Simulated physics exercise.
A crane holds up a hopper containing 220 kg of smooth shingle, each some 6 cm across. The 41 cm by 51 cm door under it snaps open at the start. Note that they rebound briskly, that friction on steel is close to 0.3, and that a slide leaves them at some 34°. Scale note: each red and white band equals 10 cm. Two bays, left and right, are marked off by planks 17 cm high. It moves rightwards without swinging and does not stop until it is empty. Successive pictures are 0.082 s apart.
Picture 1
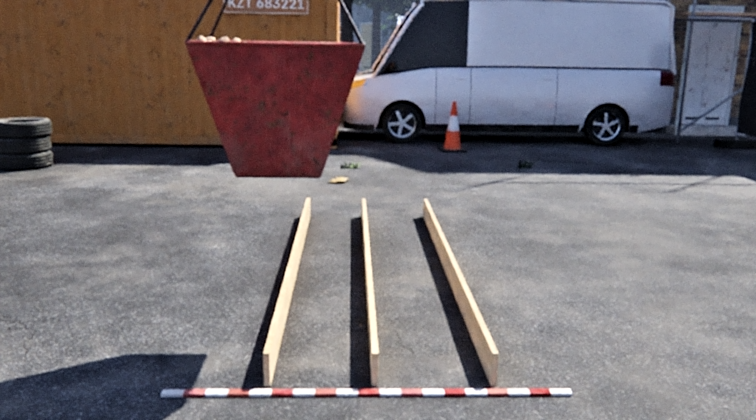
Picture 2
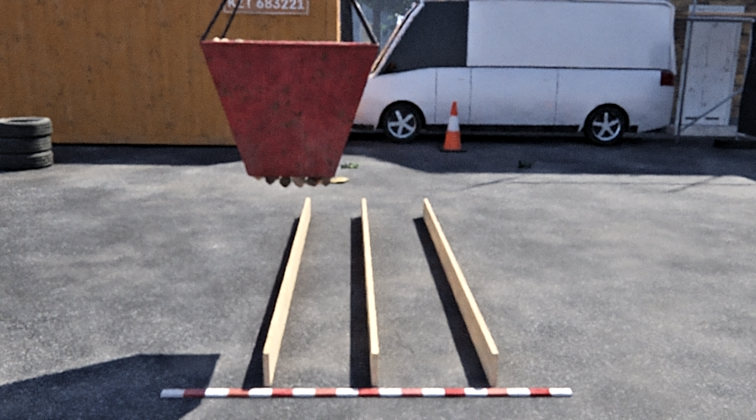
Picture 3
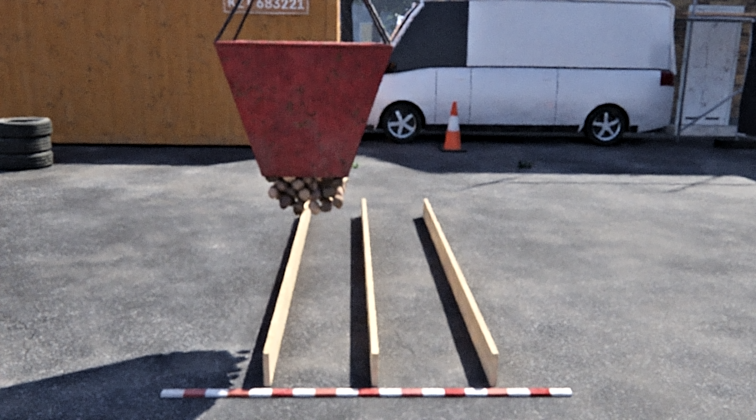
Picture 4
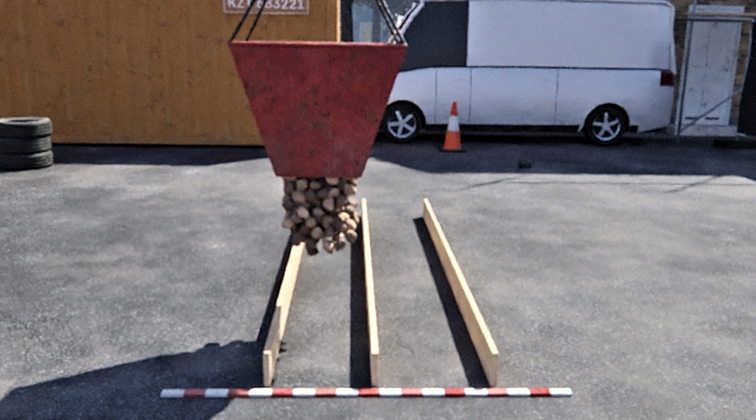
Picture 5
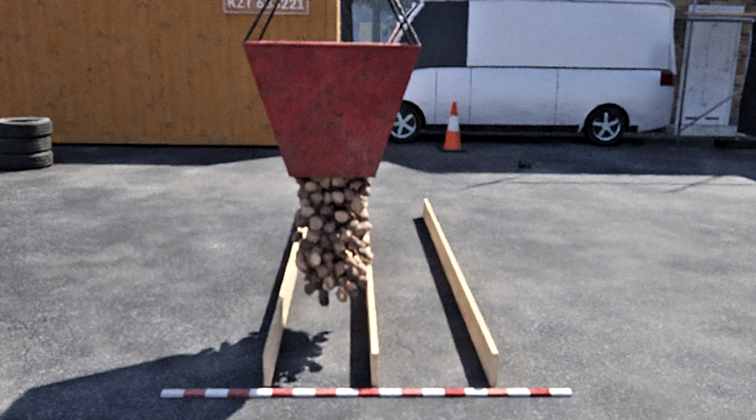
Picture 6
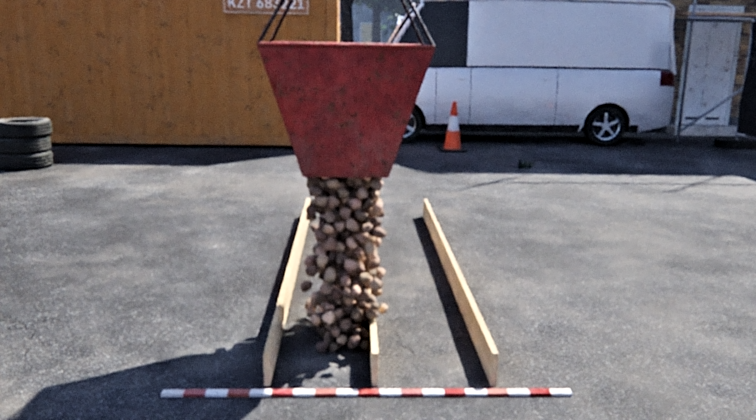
The clip opens with a red hopper hanging above three wooden boards on tarmac, a white van parked behind. The hopper drifts steadily to the right as rounded stones emerge from its underside, first a few, then a thickening, lengthening stream that reaches down in front of the middle board.
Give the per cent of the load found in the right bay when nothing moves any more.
I would say 52 percent.
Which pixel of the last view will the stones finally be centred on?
Their centre ends up around (381, 327).
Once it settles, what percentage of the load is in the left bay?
Some 45 per cent of the load.
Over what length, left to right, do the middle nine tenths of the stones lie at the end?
Spread, left to right, approx 100 cm.
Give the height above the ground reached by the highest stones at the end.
22 cm.
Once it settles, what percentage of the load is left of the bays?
I'd put it at roughly 0 in a hundred.
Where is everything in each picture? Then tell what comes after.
The outlet is at (278, 166); nothing has dropped yet, in the first picture.
The outlet is at (291, 167); 5 % is out, in the second picture.
The outlet is at (305, 167); 16 % is out, the lowest stones still above the boards at (307, 200), 76 cm up, in the third picture.
The outlet is at (319, 167); 30 % is out, the lowest stones still above the boards at (321, 239), 55 cm up, in the fourth picture.
The outlet is at (332, 167); 49 % is out, the lowest stones still above the boards at (333, 287), 27 cm up, in the fifth picture.
The outlet is at (346, 167); 66 % is out, the lowest stones still above the boards at (360, 300), 20 cm up, in the sixth picture.
Then, 0.3 s after the last picture, 0 % in the hopper, 49 % falling or lying in the left bay, 51 % falling or lying in the right bay; the stones farthest right are at (463, 325).
Then, 0.7 s after the last picture, 0 % in the hopper, 46 % falling or lying in the left bay, 52 % falling or lying in the right bay, 1 % falling or lying right of the bays; the stones farthest right are at (520, 317).
Then, 1.3 s after the last picture, 0 % in the hopper, 46 % falling or lying in the left bay, 52 % falling or lying in the right bay, 1 % falling or lying right of the bays; the stones farthest right are at (564, 316).
Then, 2.2 s after the last picture, 0 % in the hopper, 46 % falling or lying in the left bay, 52 % falling or lying in the right bay, 1 % falling or lying right of the bays; the stones farthest right are at (565, 315).
Then, 4.1 s after the last picture, 0 % in the hopper, 46 % in the left bay, 52 % in the right bay, 1 % right of the bays; the stones farthest right are at (565, 315).
